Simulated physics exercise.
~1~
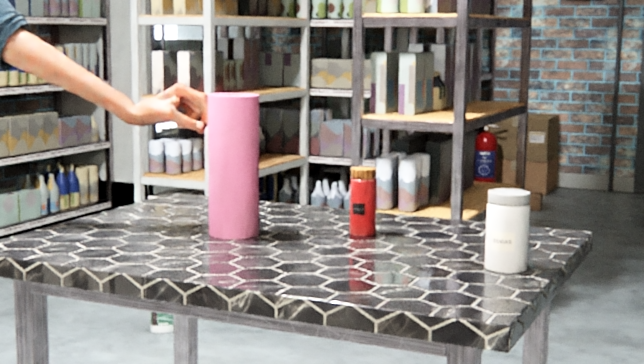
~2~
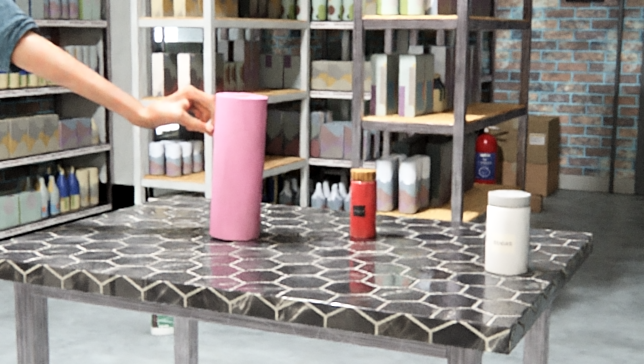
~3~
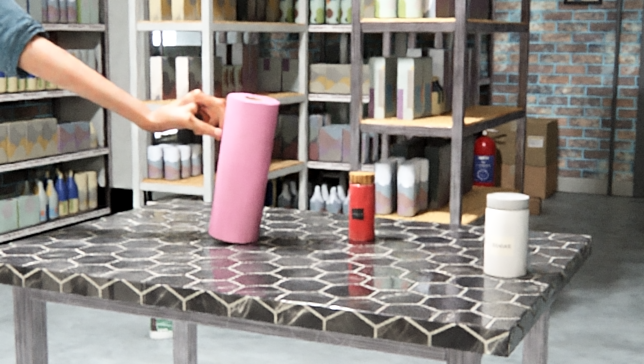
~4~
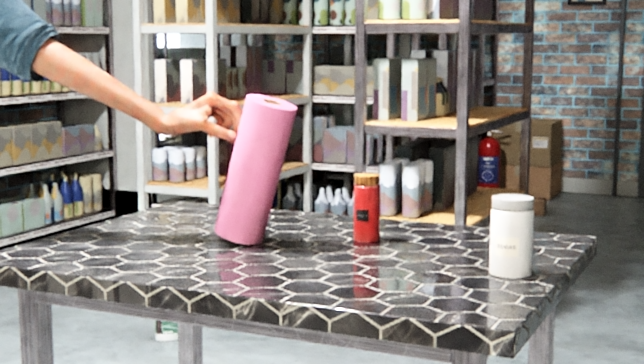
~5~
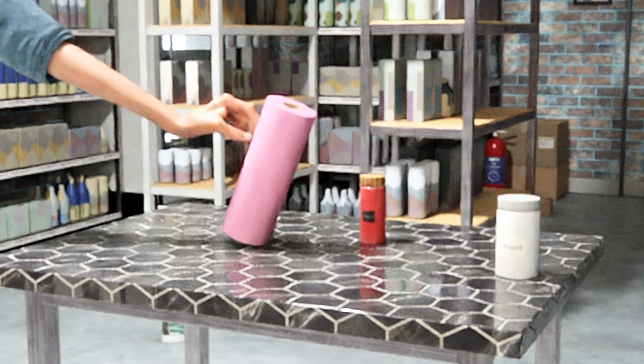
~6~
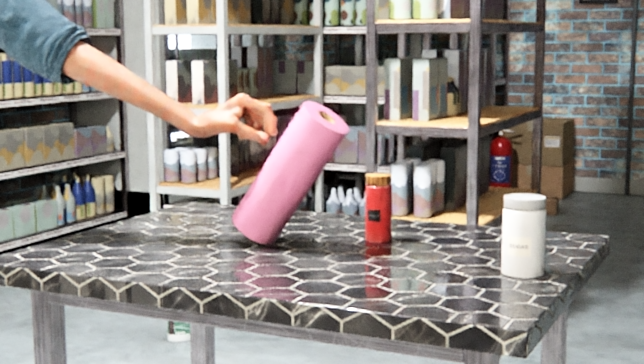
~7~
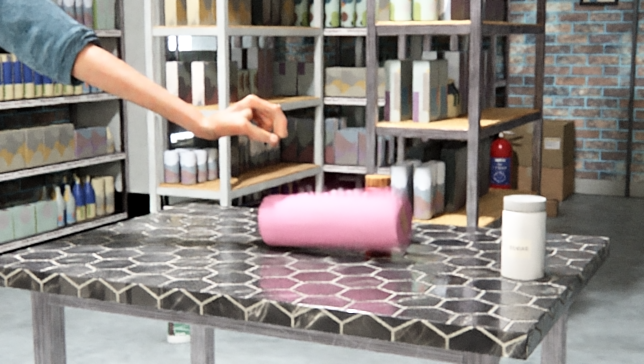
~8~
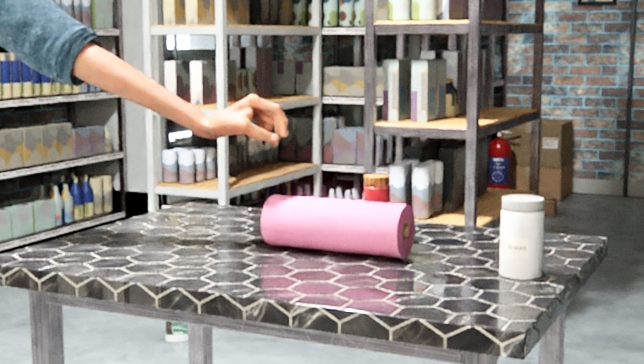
The footage shows a hand pushing the top of an upright pink roll rightward on a patterned table beside a red shaker and a white jar. The roll leans further, topples, and ends lying on its side, partly hiding the shaker, while the jar stays standing.
